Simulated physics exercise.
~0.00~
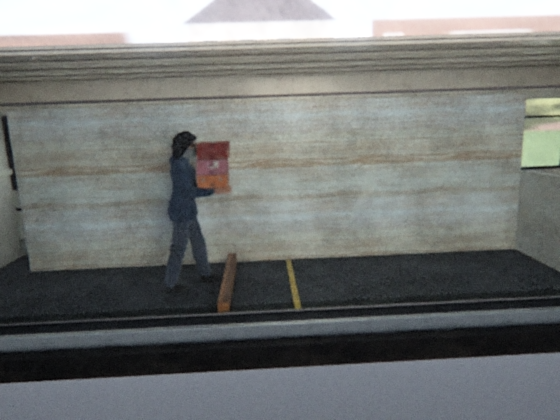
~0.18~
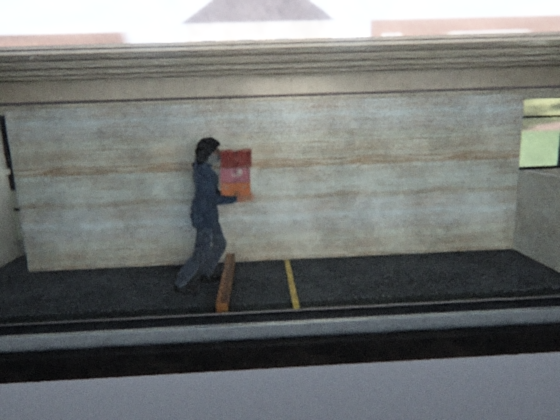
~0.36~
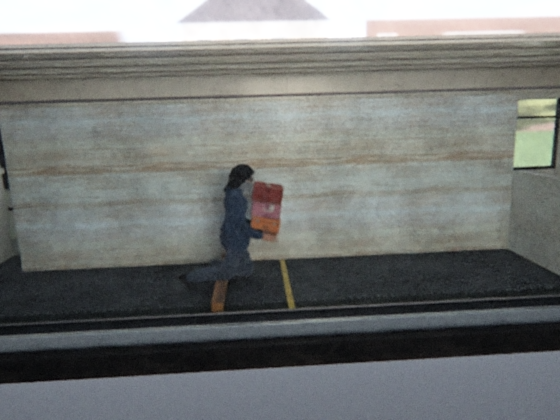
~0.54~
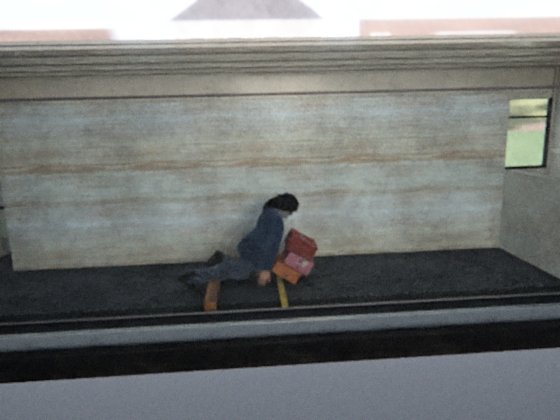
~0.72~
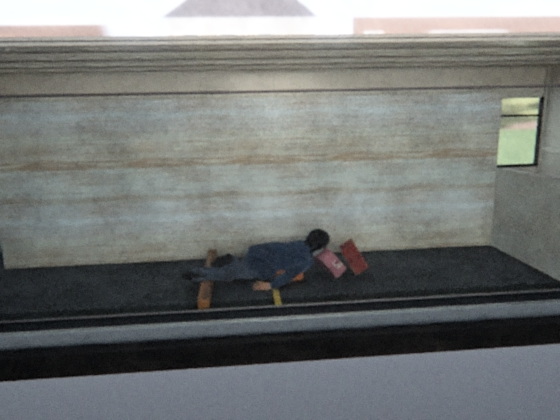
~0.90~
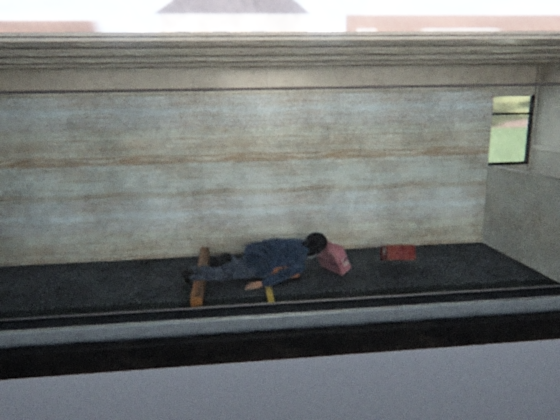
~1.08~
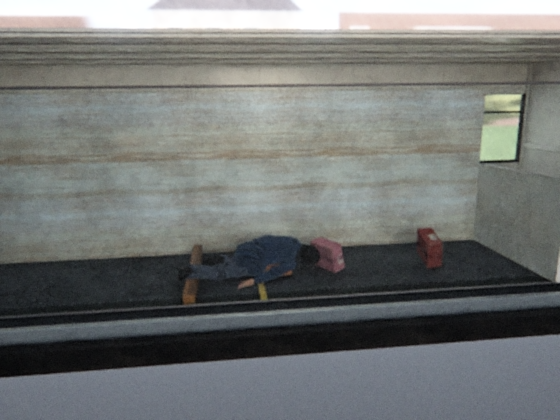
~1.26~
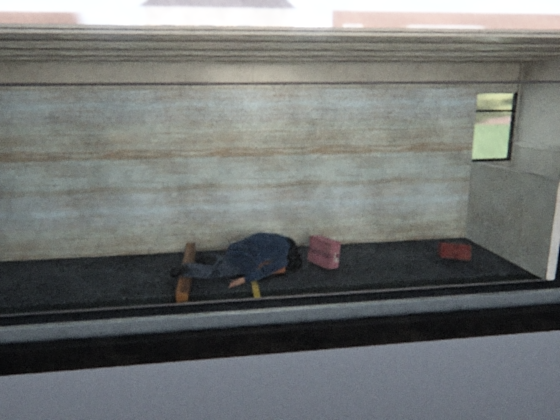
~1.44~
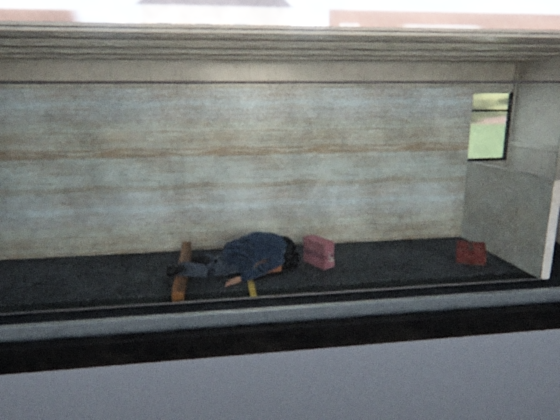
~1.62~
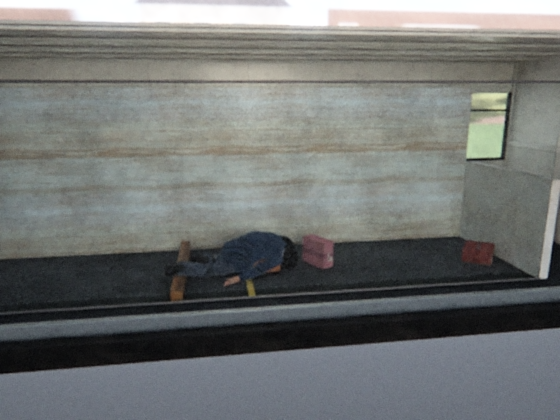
In a narrow stone-walled room, a limp figure with stacked red, pink and orange boxes topples over a rail, scattering them rightward.
